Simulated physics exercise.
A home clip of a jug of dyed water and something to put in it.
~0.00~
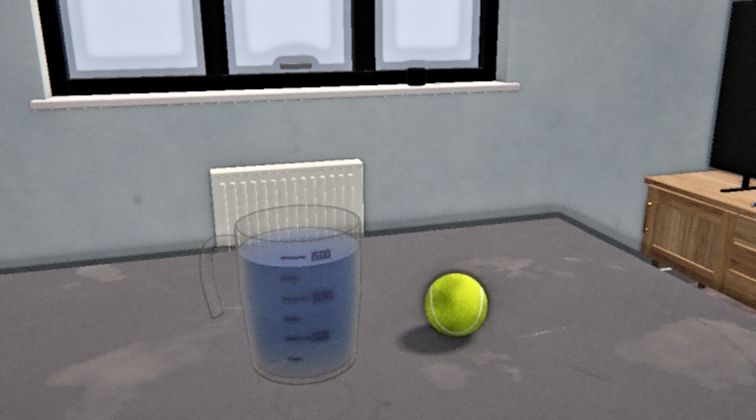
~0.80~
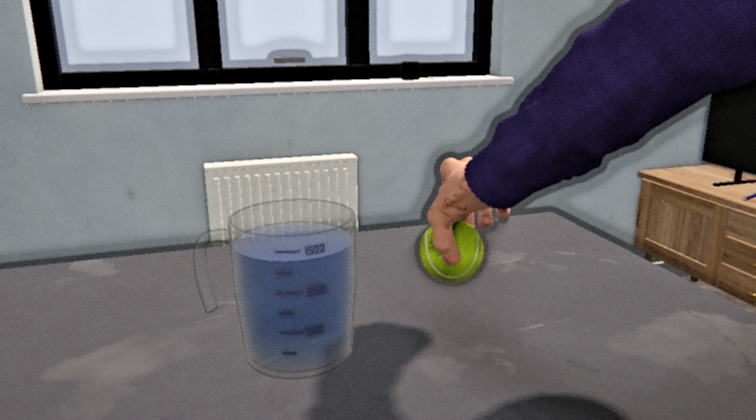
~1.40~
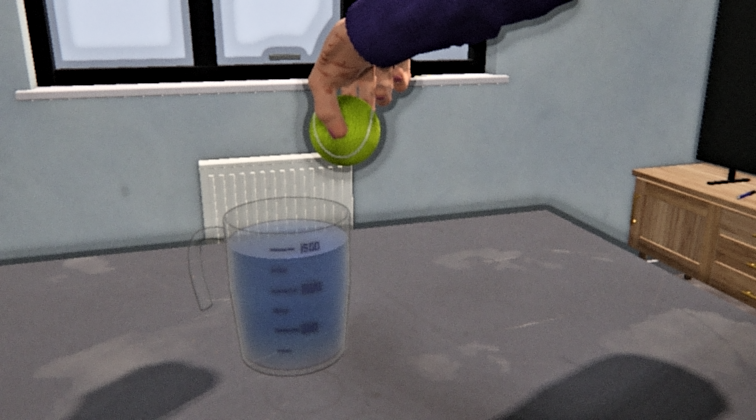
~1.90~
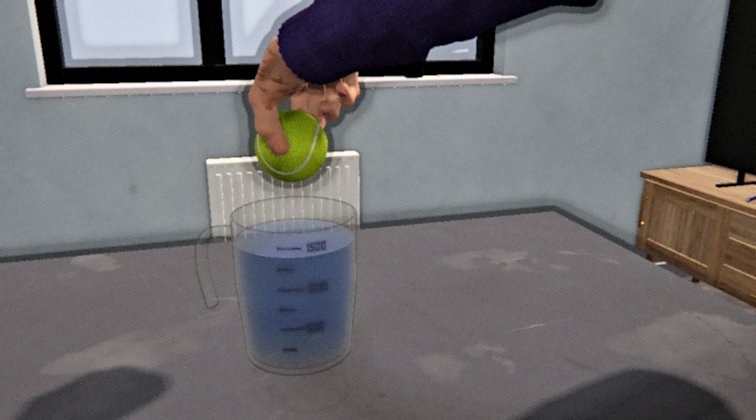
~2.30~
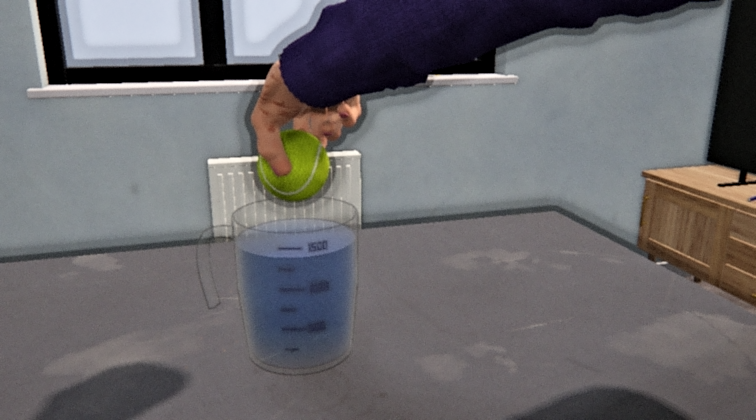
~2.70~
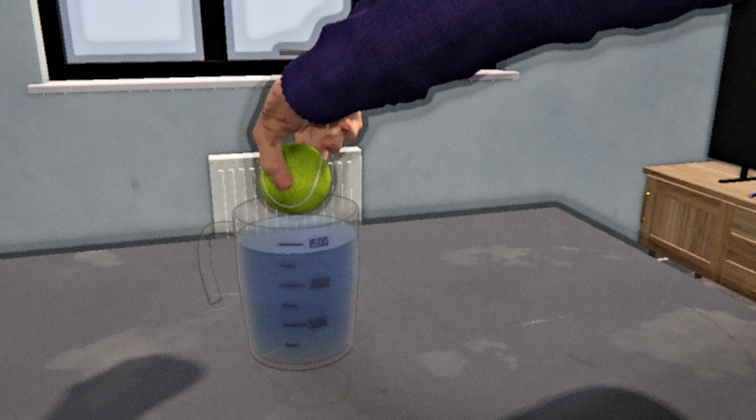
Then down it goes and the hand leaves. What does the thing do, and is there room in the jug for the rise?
What you'd see is that the thing keeps afloat while the jug holds everything.
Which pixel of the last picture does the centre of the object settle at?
Near (297, 223).
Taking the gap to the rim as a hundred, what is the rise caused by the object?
I'd put it at 20 in a hundred.
Around 3.0 s, the tennis ball enters the dyed water; the jug is nearly full.
Around 3.4 s, the tennis ball comes up again; the jug is nearly full.
Around 5.0 s, the tennis ball bobs at the top; the jug is nearly full; no mess.
